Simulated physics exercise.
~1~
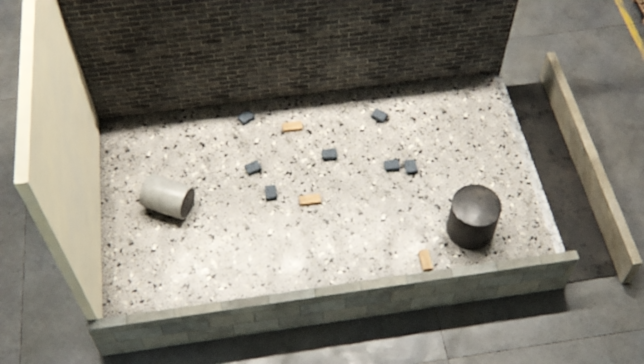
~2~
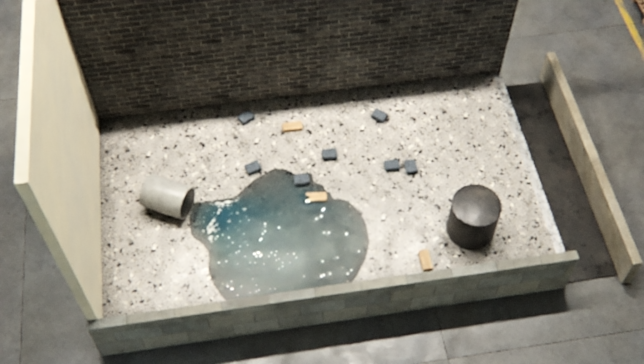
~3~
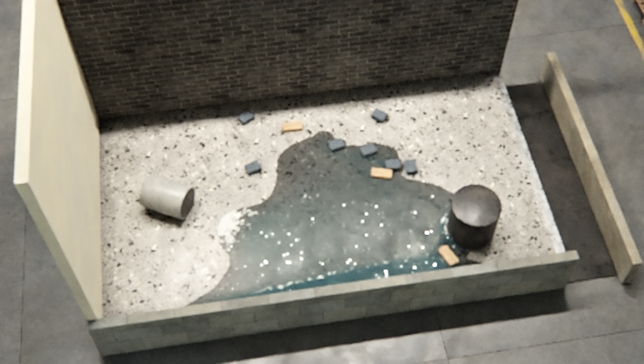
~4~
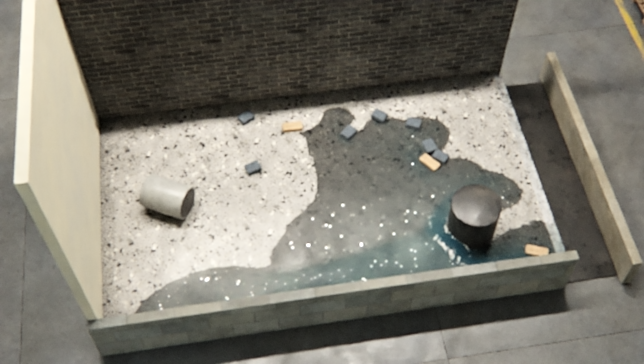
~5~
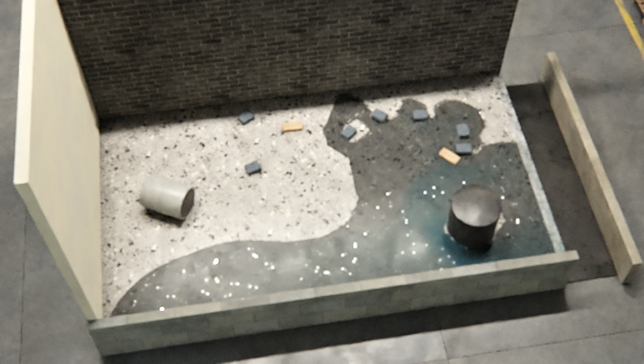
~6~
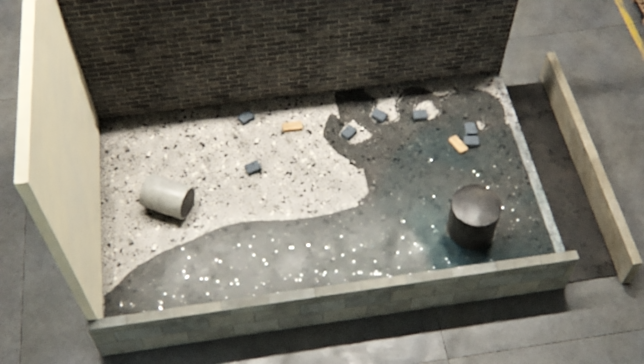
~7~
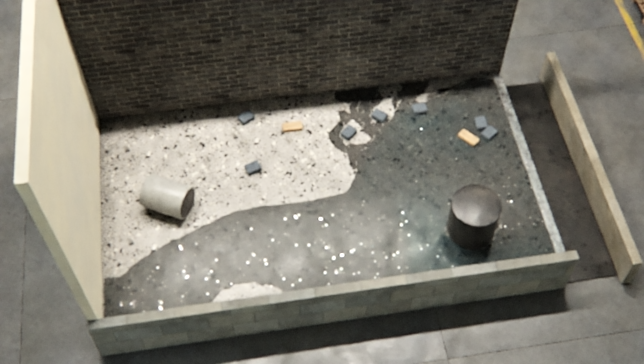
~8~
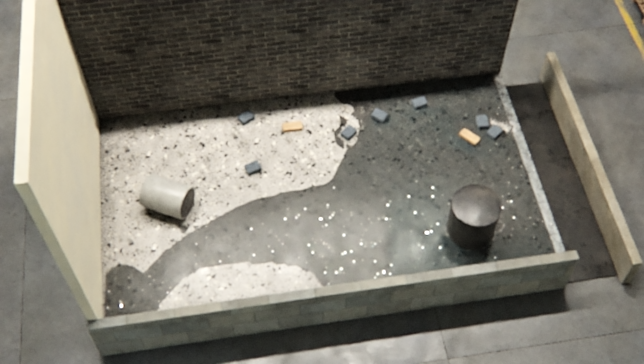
Water spilled from a grey drum lying on its side and spread rightward across a speckled floor, pushing several small blue-grey and orange blocks right and toward the brick wall, until it thinned and left them scattered on the darkened, wet right side.
